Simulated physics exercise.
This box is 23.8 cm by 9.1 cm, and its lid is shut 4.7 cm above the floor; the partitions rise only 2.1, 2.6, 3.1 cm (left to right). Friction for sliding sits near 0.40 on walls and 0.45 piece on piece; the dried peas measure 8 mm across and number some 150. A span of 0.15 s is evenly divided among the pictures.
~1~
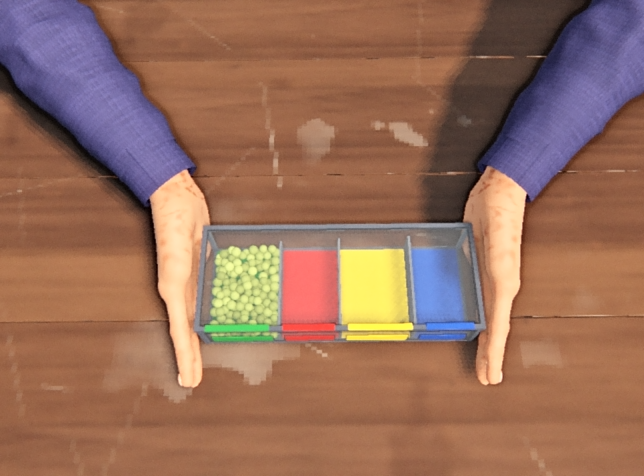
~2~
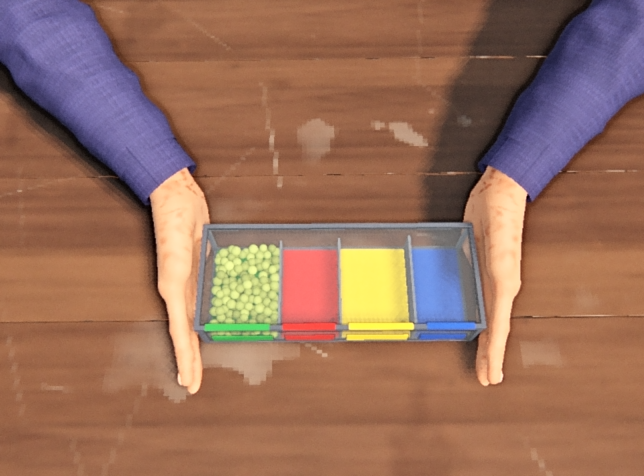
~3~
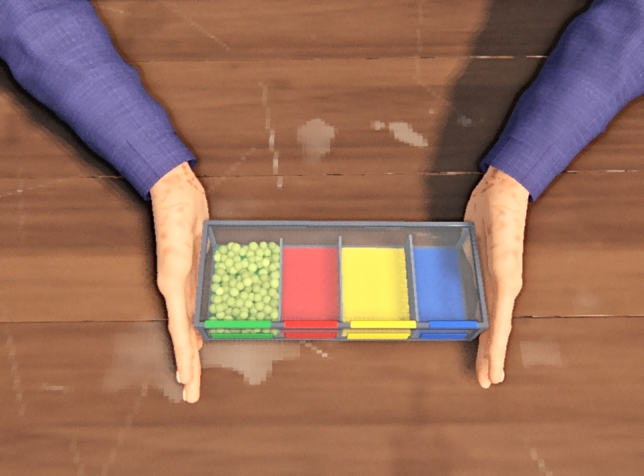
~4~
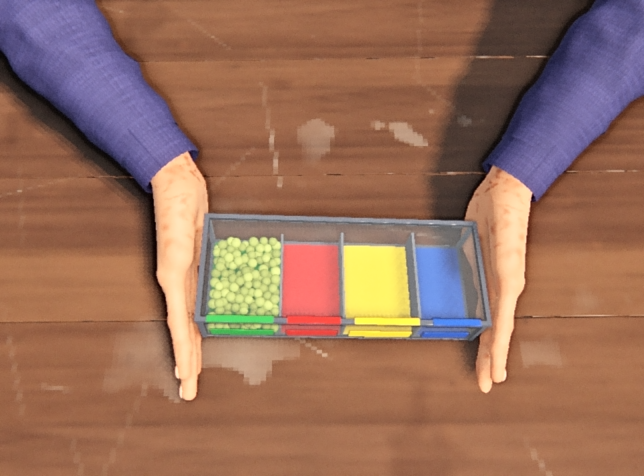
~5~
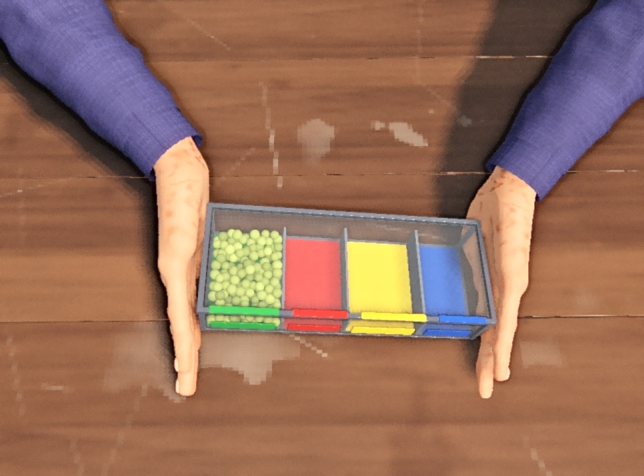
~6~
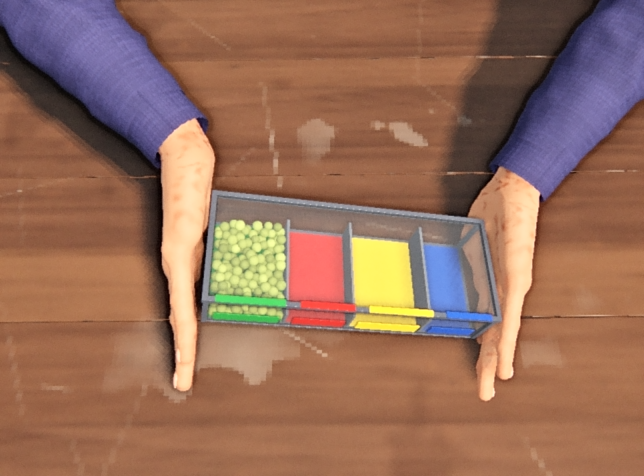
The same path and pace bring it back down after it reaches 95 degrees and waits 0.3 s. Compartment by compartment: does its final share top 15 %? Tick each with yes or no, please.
Red - no; blue - yes; green - no; yellow - yes.
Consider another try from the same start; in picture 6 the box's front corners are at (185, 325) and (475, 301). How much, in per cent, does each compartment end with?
Final per cent - red: 0; blue: 0; green: 100; yellow: 0.
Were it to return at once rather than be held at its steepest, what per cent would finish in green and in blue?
Result - green: 5 %; blue: 45 %.
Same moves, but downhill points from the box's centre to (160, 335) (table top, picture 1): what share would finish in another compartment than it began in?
Around 0 percent of them.
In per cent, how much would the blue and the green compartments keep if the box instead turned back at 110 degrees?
In per cent, blue 60 and green 0.
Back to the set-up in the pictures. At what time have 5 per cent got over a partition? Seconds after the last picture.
Note: T close to 0.45 s.
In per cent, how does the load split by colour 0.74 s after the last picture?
You'd find red at 20, blue at 30, green at 10 and yellow at 40 per cent.
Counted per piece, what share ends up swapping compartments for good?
My estimate is some 100 per cent.
Then, 0.74 s after the last picture, tilt 95 degrees; red 20 %, blue 30 %, green 10 %, yellow 40 %.
Then, 1.23 s after the last picture, tilt 53 degrees; red 5 %, blue 55 %, yellow 35 %.
Then, 1.79 s after the last picture, tilt 0 degrees; red 5 %, blue 55 %, yellow 35 %.
In the end, red 5 %, blue 55 %, green 0 %, yellow 35 %.
